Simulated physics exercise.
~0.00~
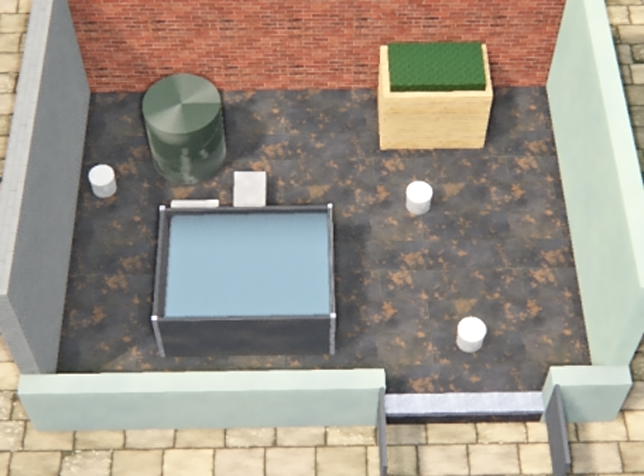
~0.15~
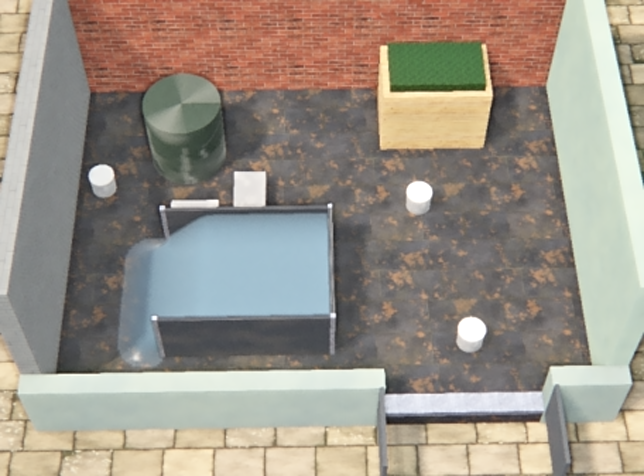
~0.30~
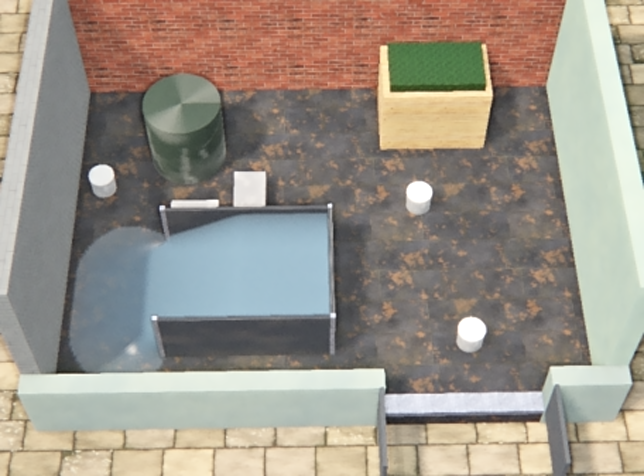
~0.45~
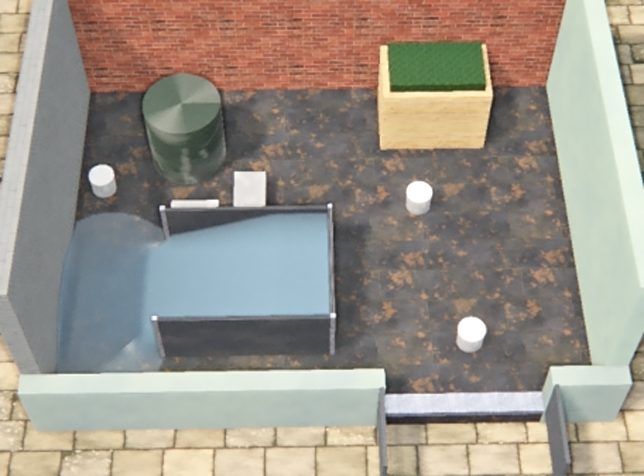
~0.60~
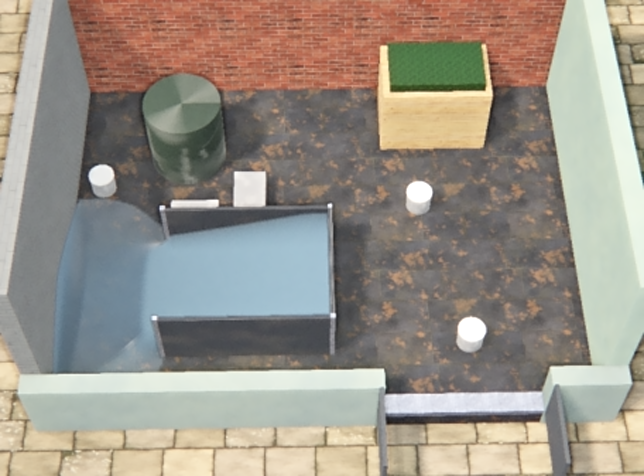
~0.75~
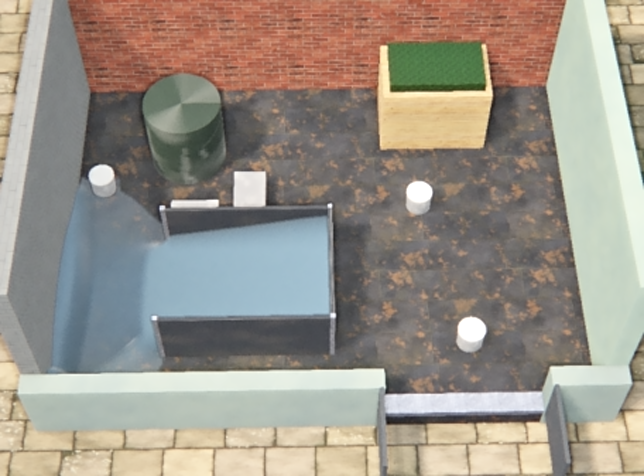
In a walled yard with a brick back wall, a tank of blue water stands near a green cylinder and a planted box. Its left side opens and water pours out, spreading across the floor to the left wall, then creeping back toward a small white cylinder; the loose objects stay put.
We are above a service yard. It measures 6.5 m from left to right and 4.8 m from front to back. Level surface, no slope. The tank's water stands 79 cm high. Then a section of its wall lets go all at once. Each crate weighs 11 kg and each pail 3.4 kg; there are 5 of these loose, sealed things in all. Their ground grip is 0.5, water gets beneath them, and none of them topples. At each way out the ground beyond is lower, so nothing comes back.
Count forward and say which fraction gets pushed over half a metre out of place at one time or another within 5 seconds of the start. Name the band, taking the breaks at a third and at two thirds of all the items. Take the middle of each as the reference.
The answer is the top band, two thirds or more.
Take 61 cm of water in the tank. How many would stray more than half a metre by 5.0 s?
Count: 3.
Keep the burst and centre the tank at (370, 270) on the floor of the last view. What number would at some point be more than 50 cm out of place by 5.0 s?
Then the count would be 5.
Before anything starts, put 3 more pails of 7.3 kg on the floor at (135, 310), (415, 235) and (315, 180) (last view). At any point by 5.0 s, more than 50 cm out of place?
Reading them off in order: Clears the mark, not beyond, not beyond.
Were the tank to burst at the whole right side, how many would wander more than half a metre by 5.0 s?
Then 2 of them would.
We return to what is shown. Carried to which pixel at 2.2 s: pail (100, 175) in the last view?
My estimate: Around (191, 87).
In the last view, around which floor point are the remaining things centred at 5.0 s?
Centre of the remaining things: Roughly (390, 223).
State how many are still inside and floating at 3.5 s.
At that point I count 0.
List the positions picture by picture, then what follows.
In the first frame, a crate at (250, 190) rests on the ground; a pail at (472, 329), on the bottom; water covers 3.0 m2; 0 of 5 have shifted.
In the second frame, a crate at (250, 190), on the bottom; a pail at (472, 329), on the bottom; water covers 4.0 m2; 0 of 5 have shifted.
In the third frame, a crate at (250, 190), on the bottom; a pail at (472, 329) rests on the ground; water covers 5.3 m2; 0 of 5 have shifted.
In the fourth frame, a crate at (250, 190), on the bottom; a pail at (472, 329), on the bottom; water covers 6.1 m2; 0 of 5 have shifted.
In the fifth frame, a crate at (250, 190), on the bottom; a pail at (472, 329) rests on the ground; water covers 6.4 m2; 0 of 5 have shifted.
In the sixth frame, a crate at (250, 190), on the bottom; a pail at (472, 329), on the bottom; water covers 6.5 m2; 0 of 5 have shifted.
After 1.1 s 0 of 5 are over 50 cm from their spots; 0 afloat.
After 2.2 s 1 of 5 are over 50 cm from their spots; 1 afloat.
After 3.5 s 3 of 5 are over 50 cm from their spots; 0 afloat.
After 5.0 s 4 of 5 are over 50 cm from their spots, and 4 have been at some point; 2 afloat.
